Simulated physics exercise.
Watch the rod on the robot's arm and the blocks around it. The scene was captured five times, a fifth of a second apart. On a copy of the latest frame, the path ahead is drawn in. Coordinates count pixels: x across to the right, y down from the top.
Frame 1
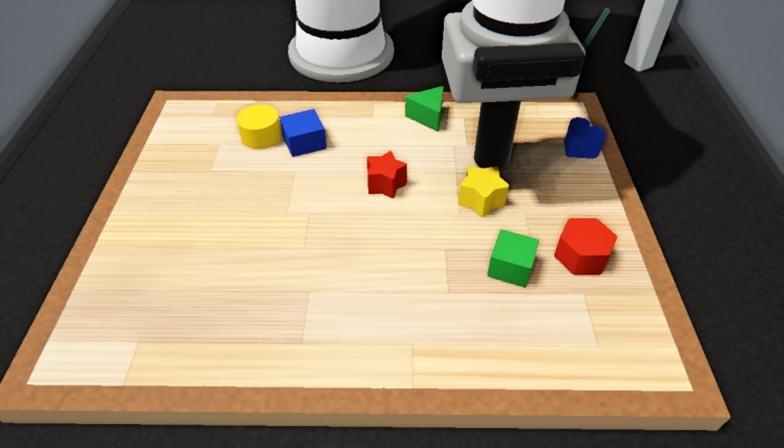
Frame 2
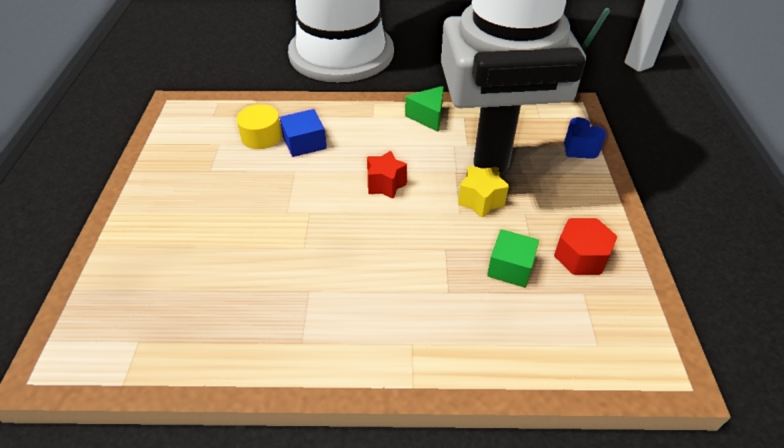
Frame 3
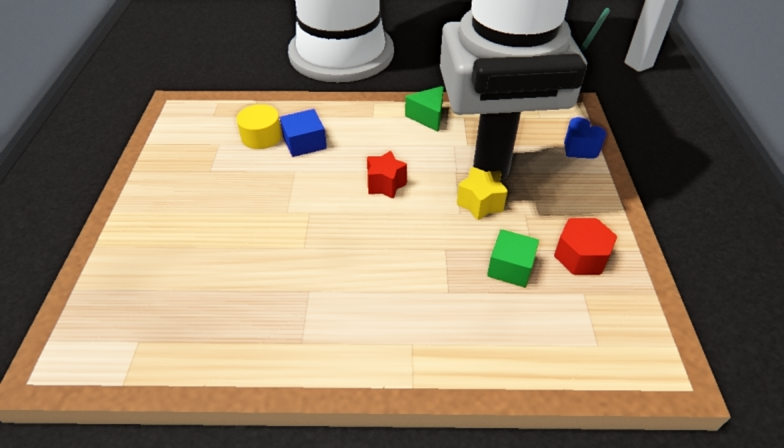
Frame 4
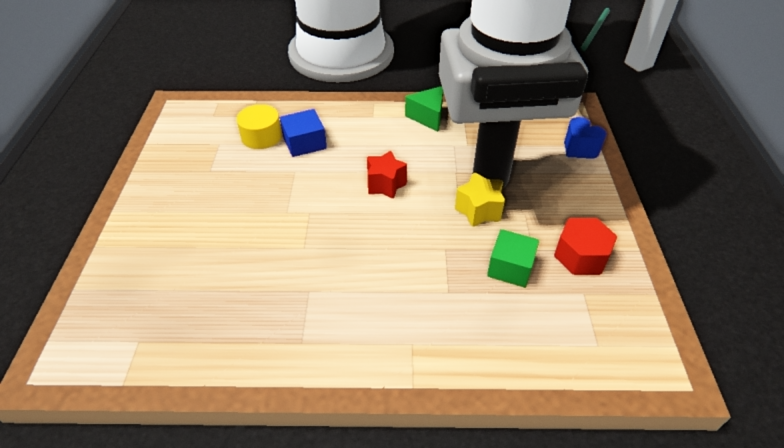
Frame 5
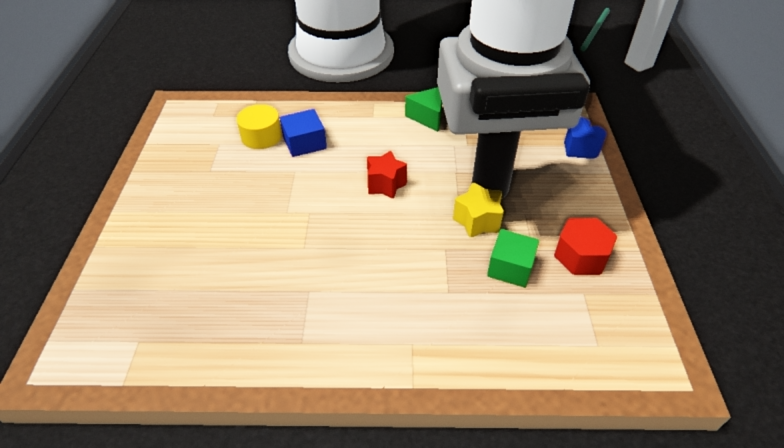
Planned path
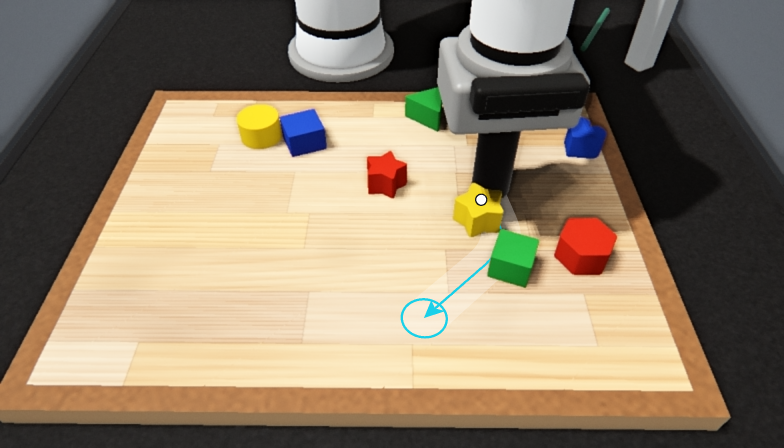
In the video, a robot arm with a black rod stands over a wooden board of colored blocks, then pushes the yellow star-shaped block a short distance toward the viewer and slightly left, bringing it close to the green block.
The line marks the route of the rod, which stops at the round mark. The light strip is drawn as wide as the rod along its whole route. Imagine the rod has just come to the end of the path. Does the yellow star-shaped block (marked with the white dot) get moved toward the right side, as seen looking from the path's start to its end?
Short answer: Yes.
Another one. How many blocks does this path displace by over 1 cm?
I foresee two blocks being moved.
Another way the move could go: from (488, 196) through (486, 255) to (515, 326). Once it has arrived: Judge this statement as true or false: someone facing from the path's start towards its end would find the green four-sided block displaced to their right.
Answer: False.
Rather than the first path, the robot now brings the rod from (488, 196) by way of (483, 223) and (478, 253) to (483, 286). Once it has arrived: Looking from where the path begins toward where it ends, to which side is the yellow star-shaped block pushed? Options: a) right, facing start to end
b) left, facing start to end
My pick is a.
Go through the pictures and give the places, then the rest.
In the first picture, lower end of the rod at (491, 161), tops of blocks, yellow star-shaped block at (484, 179), green four-sided block at (516, 248), red hexagonal block at (589, 236).
In the second picture, rod at (491, 165), blocks as before.
In the third picture, rod at (491, 171), yellow star-shaped block at (484, 182).
In the fourth picture, rod at (490, 179), yellow star-shaped block at (483, 189).
In the fifth picture, rod at (490, 189), yellow star-shaped block at (481, 200), green four-sided block at (516, 248), red hexagonal block at (589, 236).
The drawn path runs from (488, 196) through (501, 239) and (469, 279) to (424, 318); the dot is on the yellow star-shaped block.
The first path, step by step. One third of the way, rod at (502, 233); yellow star-shaped block at (470, 232), turned 45° clockwise; green four-sided block at (518, 252).
Two thirds of the way, rod at (470, 272); yellow star-shaped block at (431, 249), turned 85° clockwise; green four-sided block at (520, 272), turned 65° anticlockwise.
At the end, rod at (425, 311); yellow star-shaped block at (419, 251), turned 120° clockwise; green four-sided block at (520, 272), turned 65° anticlockwise; red hexagonal block not moved.
